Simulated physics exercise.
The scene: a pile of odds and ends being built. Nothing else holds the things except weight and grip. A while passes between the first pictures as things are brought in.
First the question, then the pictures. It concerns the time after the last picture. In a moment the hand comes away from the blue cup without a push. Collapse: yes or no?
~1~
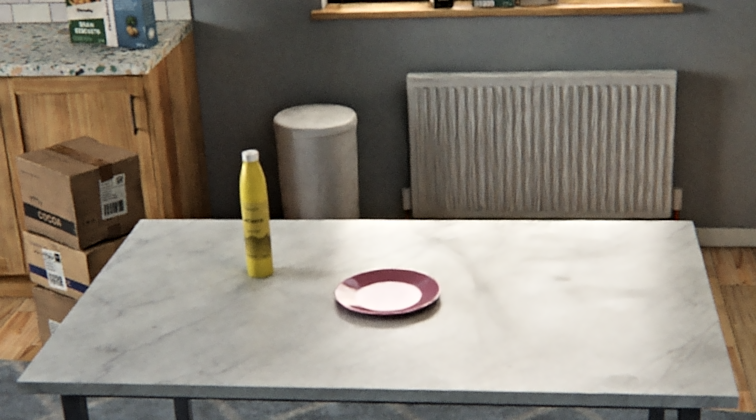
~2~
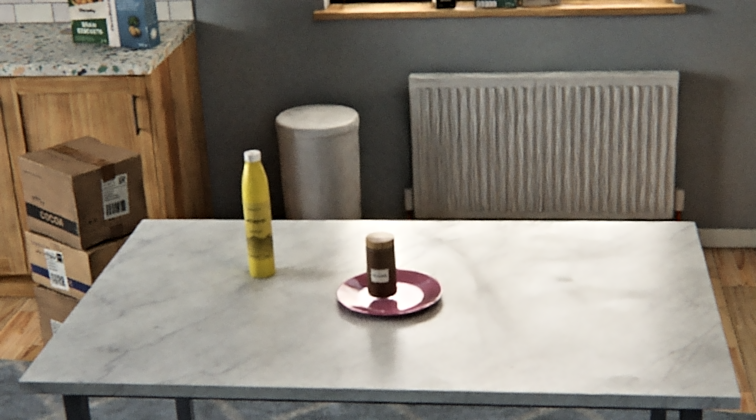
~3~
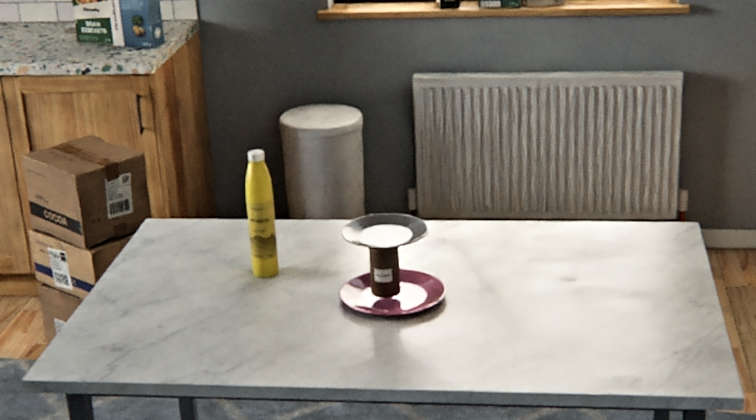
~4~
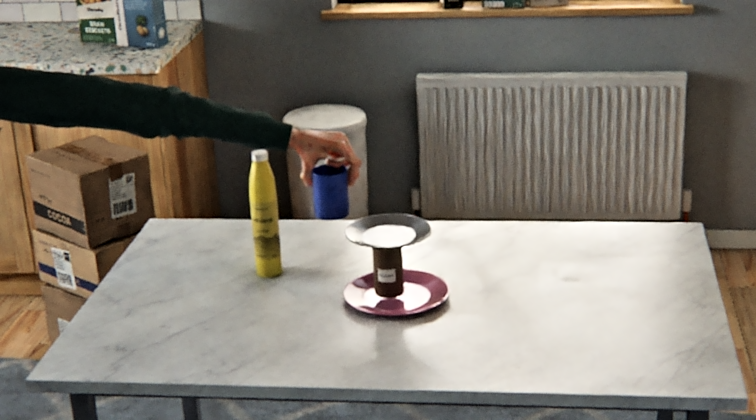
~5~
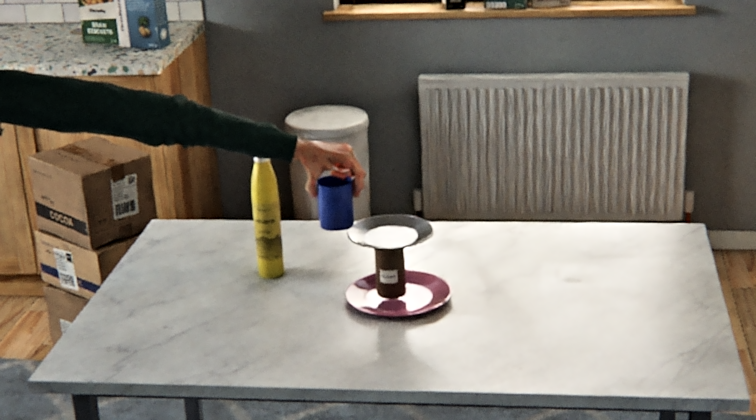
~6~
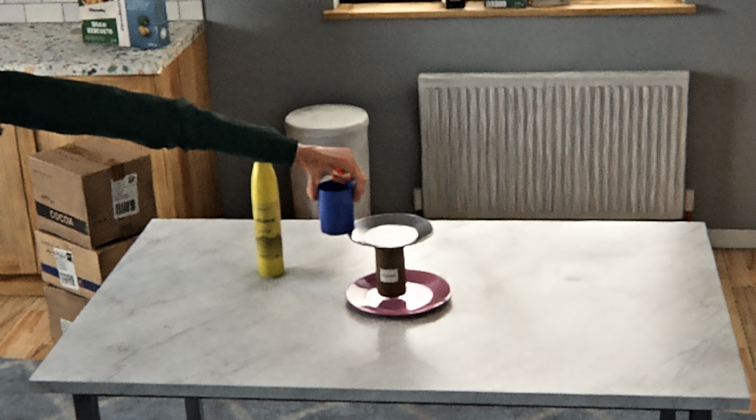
Collapse: Yes.
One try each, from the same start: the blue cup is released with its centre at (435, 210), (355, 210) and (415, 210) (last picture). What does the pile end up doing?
Well, on the first go it tumbles down, on the second it stays steady, and on the third it stays steady.
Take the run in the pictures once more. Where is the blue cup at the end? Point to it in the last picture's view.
At about (297, 283).
Then, 0.30 s later than the last frame, blue cup now fallen.
Then, 0.40 s later than the last frame, things are still on the move.
Then, 0.60 s later than the last frame, nothing new.
Then, 2.20 s later than the last frame, blue cup resting near (297, 283).
When it is over, fallen, blue cup; the other 4 as before. End places, in pixels of the last picture, blue cup near (297, 283). The pile loses its balance.
